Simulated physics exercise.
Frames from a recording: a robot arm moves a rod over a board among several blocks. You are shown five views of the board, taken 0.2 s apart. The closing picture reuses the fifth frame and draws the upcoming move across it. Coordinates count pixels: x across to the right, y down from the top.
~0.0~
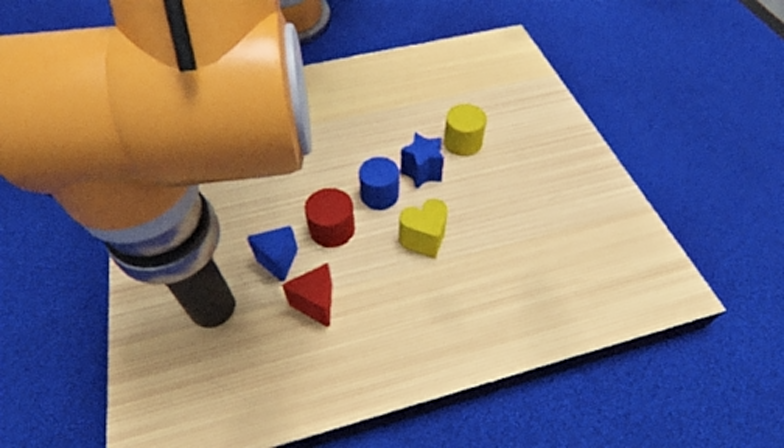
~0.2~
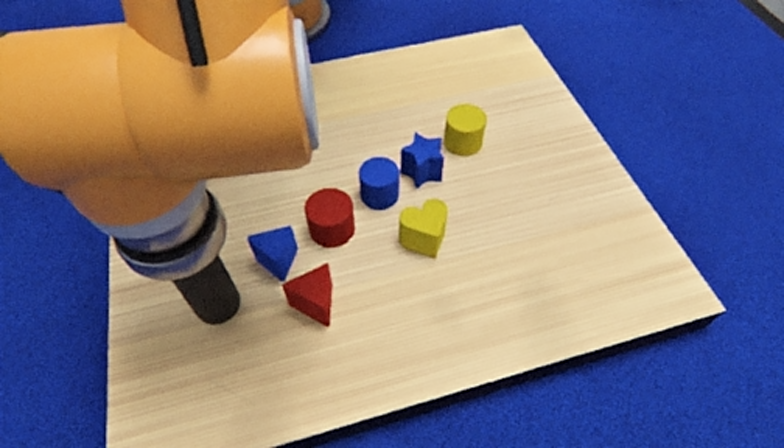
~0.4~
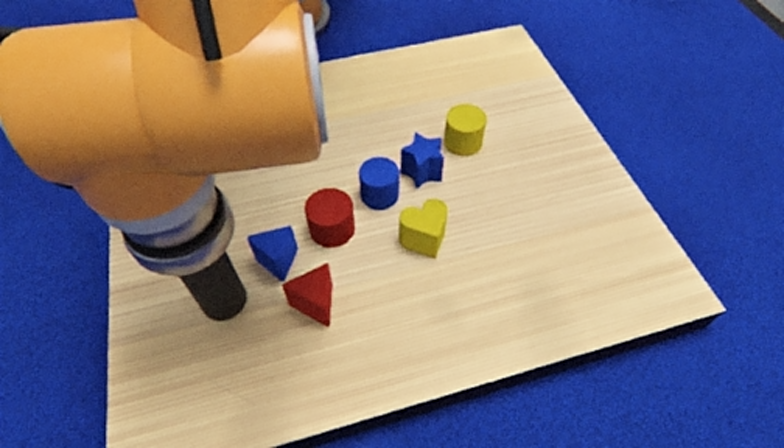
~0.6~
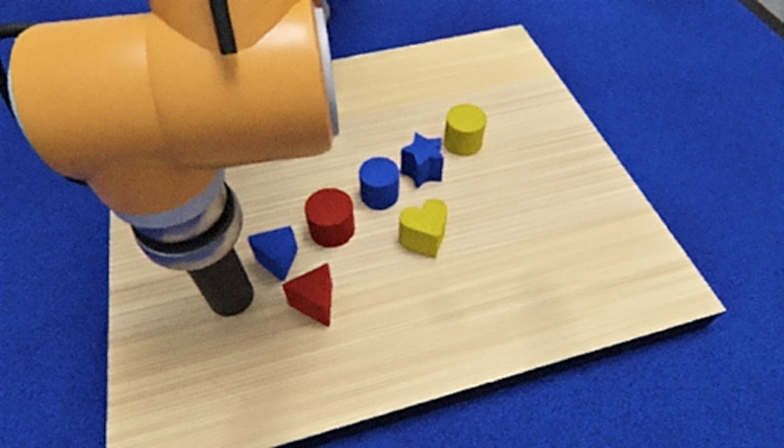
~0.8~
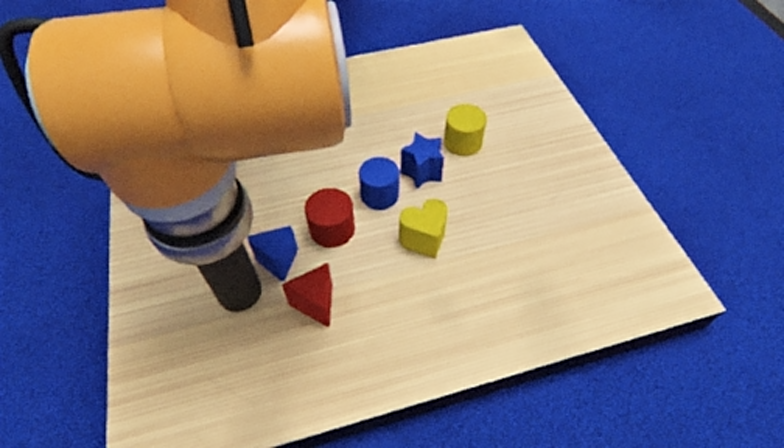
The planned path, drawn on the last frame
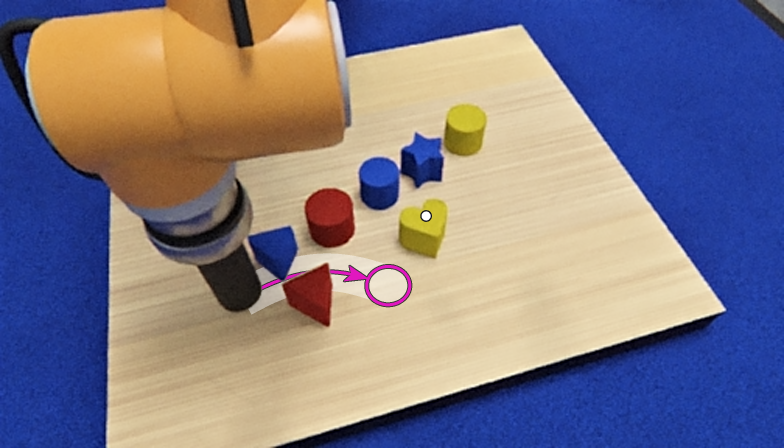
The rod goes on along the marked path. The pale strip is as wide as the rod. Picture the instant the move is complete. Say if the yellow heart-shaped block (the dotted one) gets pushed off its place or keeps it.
That block will keep its spot.
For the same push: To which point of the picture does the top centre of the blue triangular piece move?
I'd say the blue triangular piece ends with its top centre at (294, 222).
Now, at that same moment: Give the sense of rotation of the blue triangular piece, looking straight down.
Watching from overhead, you'd notice the blue triangular piece rotating counter-clockwise.
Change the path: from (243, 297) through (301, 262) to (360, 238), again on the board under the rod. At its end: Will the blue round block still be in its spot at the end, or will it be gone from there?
Here the blue round block moves off its spot.
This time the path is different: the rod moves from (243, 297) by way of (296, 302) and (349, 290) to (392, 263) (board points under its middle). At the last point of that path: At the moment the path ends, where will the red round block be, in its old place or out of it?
When the path is over, the red round block is still on its spot.
Drawn move, from (243, 297) through (291, 277) and (341, 273) to (388, 285); the dot is on the yellow heart-shaped block.
On the path given first. One third of the way, rod (289, 271); blue triangular piece (293, 224), turned 45° anticlockwise.
Two thirds of the way, rod (342, 267); blue triangular piece (294, 222), turned 50° anticlockwise; red triangular piece (318, 286), turned 25° clockwise.
At the end, rod (388, 280); blue triangular piece (294, 222), turned 50° anticlockwise; red triangular piece (318, 286), turned 30° clockwise; yellow heart-shaped block still.
